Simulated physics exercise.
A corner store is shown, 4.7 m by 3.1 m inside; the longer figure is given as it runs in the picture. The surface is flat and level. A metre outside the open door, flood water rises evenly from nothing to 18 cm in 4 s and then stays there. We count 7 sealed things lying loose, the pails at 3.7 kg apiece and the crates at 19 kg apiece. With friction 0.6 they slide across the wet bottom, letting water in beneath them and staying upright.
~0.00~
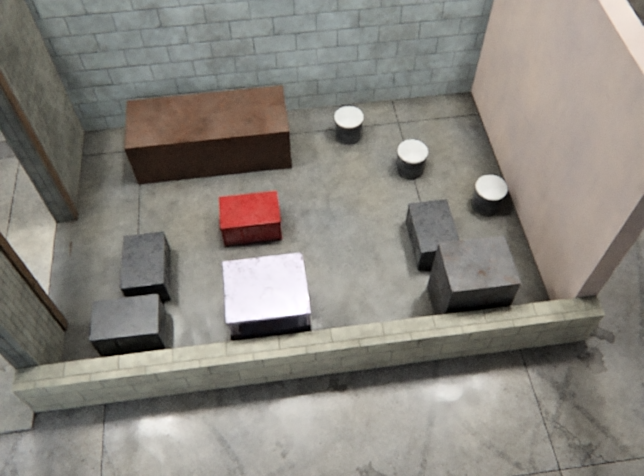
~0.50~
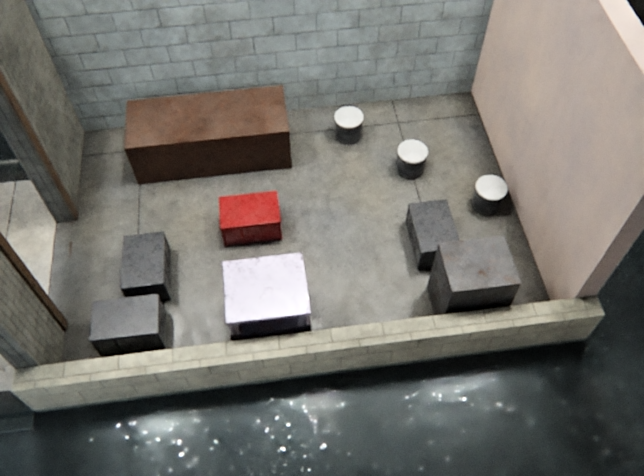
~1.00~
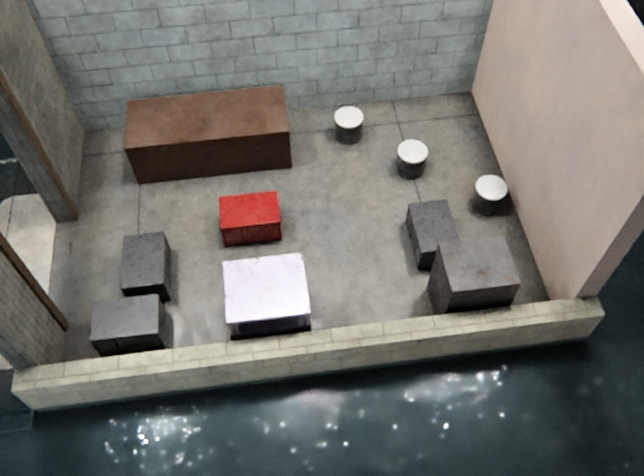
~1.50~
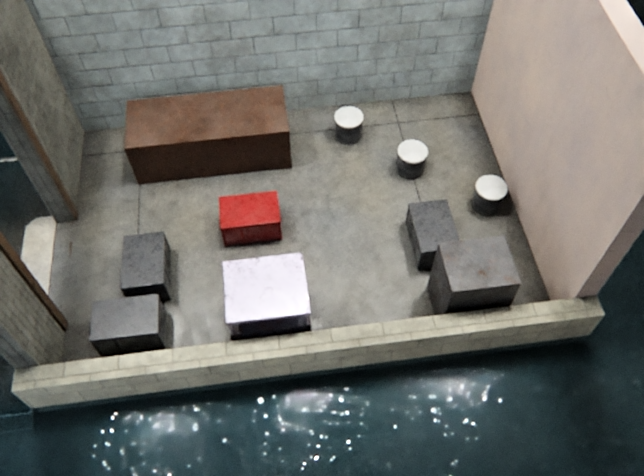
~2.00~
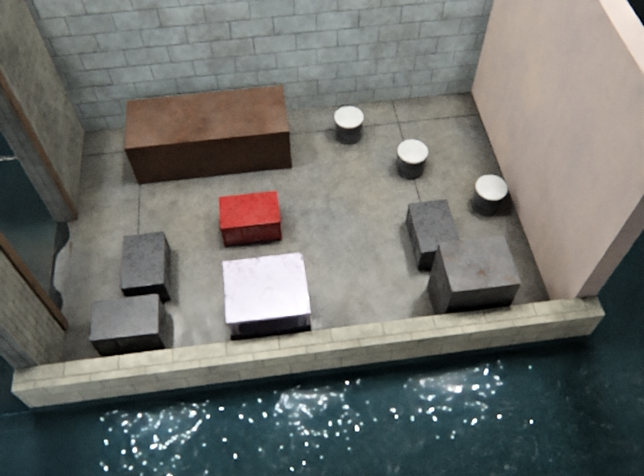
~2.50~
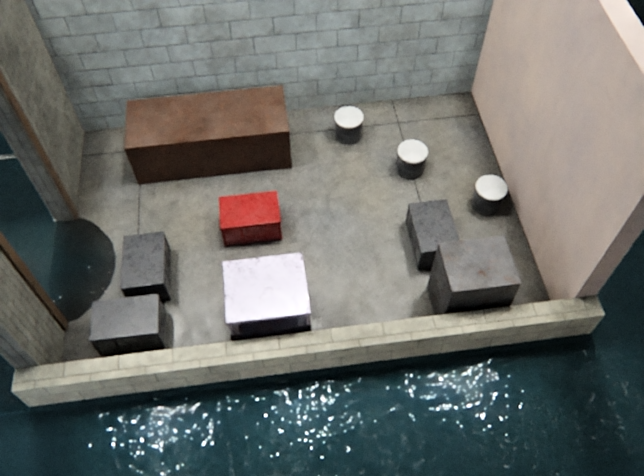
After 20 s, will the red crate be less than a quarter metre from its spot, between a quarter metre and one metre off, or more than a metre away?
The red crate will be more than a metre away.
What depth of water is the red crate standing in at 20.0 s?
Roughly 18 cm deep.
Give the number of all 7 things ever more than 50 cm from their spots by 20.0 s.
All told, that gives 7.
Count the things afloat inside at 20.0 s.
Just then, the number is 7.
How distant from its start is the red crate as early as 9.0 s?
It is about 150 cm out of place by then.
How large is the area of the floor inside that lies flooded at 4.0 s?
Roughly 2.5 m2.
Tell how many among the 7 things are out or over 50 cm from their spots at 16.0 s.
The number I get is 6.
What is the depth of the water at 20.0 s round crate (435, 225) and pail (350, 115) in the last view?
First roughly 19 cm, second roughly 15 cm.
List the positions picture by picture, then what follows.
The red crate at (249, 209) rests on the ground; water covers 0.0 m2; 0 of 7 have shifted, in the first picture.
The red crate at (249, 209), on the bottom; water covers 0.0 m2; 0 of 7 have shifted, in the second picture.
The red crate at (249, 209), on the bottom; 0.0 m2 under water; 0 of 7 have shifted, in the third picture.
The red crate at (249, 209) rests on the ground; water covers 0.0 m2; 0 of 7 have shifted, in the fourth picture.
The red crate at (249, 209), on the bottom; water covers 0.0 m2; 0 of 7 have shifted, in the fifth picture.
The red crate at (249, 209), on the bottom; water covers 0.4 m2; 0 of 7 have shifted, in the sixth picture.
After 4.0 s the red crate is near (249, 209), 0.0 m from its start, aground; 0 afloat.
After 9.0 s the red crate is near (374, 150), 1.5 m from its start, aground; 2 afloat.
After 16.0 s the red crate is near (450, 108), 2.5 m from its start, afloat; 7 afloat.
After 20.0 s the red crate is near (413, 117), 2.1 m from its start, afloat; 7 afloat.
